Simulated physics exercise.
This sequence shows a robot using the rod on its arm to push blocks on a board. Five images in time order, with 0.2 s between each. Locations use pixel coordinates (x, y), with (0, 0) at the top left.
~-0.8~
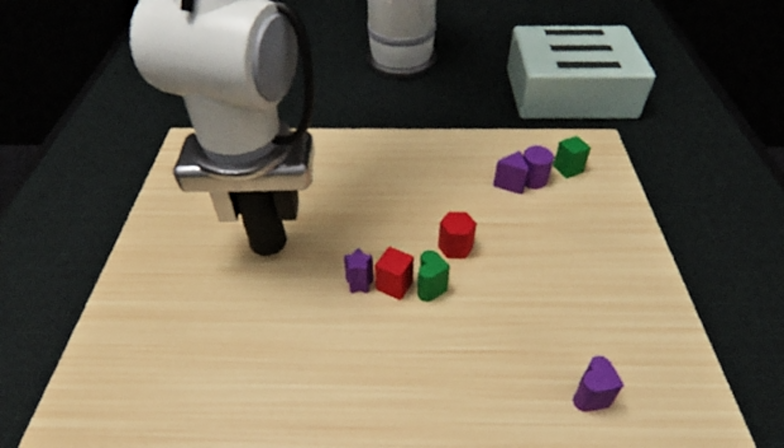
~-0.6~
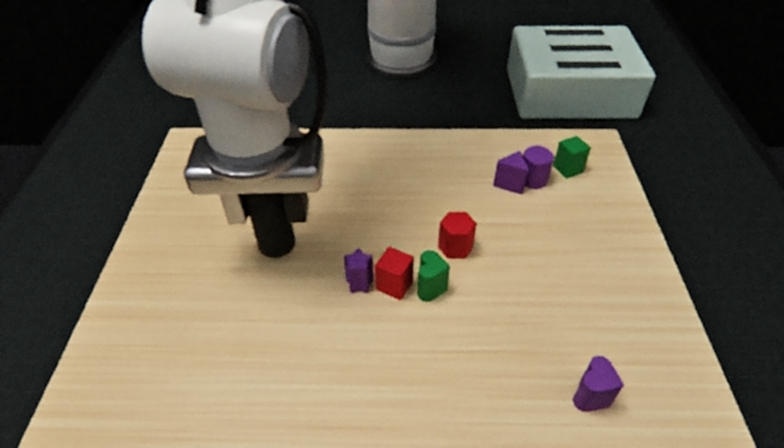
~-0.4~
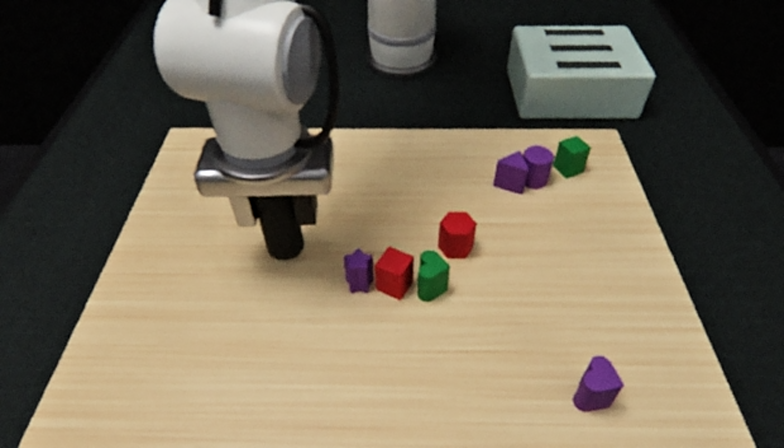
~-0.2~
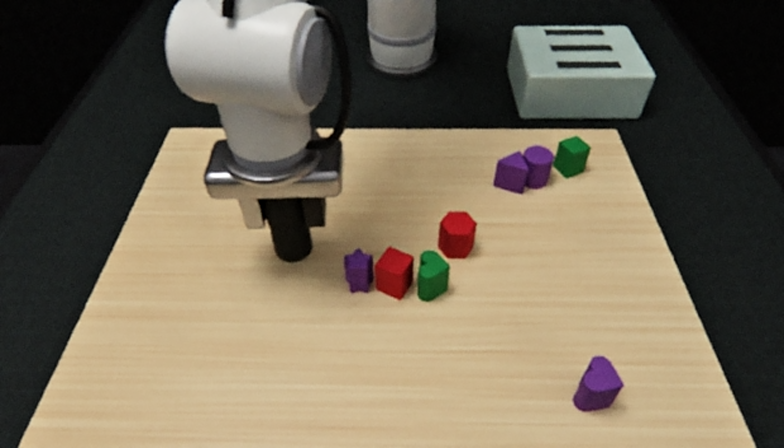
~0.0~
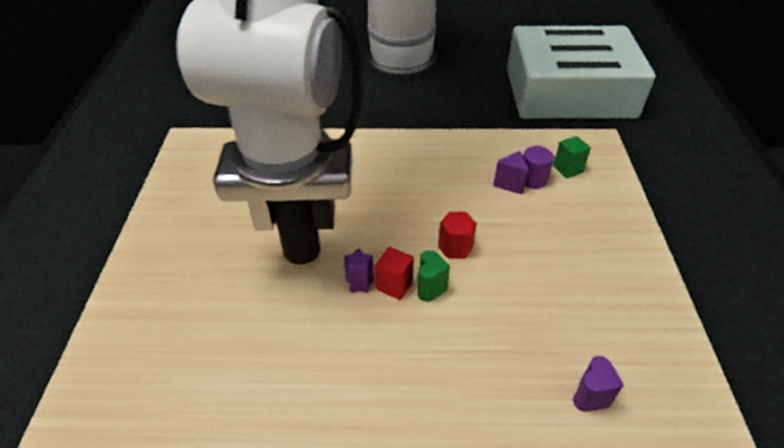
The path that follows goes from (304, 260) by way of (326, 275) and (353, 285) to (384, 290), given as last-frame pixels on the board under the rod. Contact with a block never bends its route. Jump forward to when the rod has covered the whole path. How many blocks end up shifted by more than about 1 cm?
By the end of the path, three or more blocks have moved more than about a centimetre.
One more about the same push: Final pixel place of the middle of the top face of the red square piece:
It is going to be at (446, 263).
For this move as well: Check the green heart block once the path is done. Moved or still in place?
From what I can tell, it won't keep its place.
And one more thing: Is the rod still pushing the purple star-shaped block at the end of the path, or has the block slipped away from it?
The purple star-shaped block stays in front.
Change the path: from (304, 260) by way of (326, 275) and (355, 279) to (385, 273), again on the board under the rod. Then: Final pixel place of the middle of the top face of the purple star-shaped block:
The middle of its upper face should be somewhere near (407, 265).
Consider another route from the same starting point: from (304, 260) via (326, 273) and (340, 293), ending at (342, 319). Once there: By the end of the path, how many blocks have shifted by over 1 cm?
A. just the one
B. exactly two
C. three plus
A (just the one)
What follows on the original path. Halfway along, rod at (339, 271); purple star-shaped block at (371, 263); red square piece at (401, 261).
At the end, rod at (383, 280); purple star-shaped block at (418, 269), turned 20° anticlockwise; red square piece at (446, 263), turned 20° anticlockwise; green heart block at (475, 261); red hexagon in place.
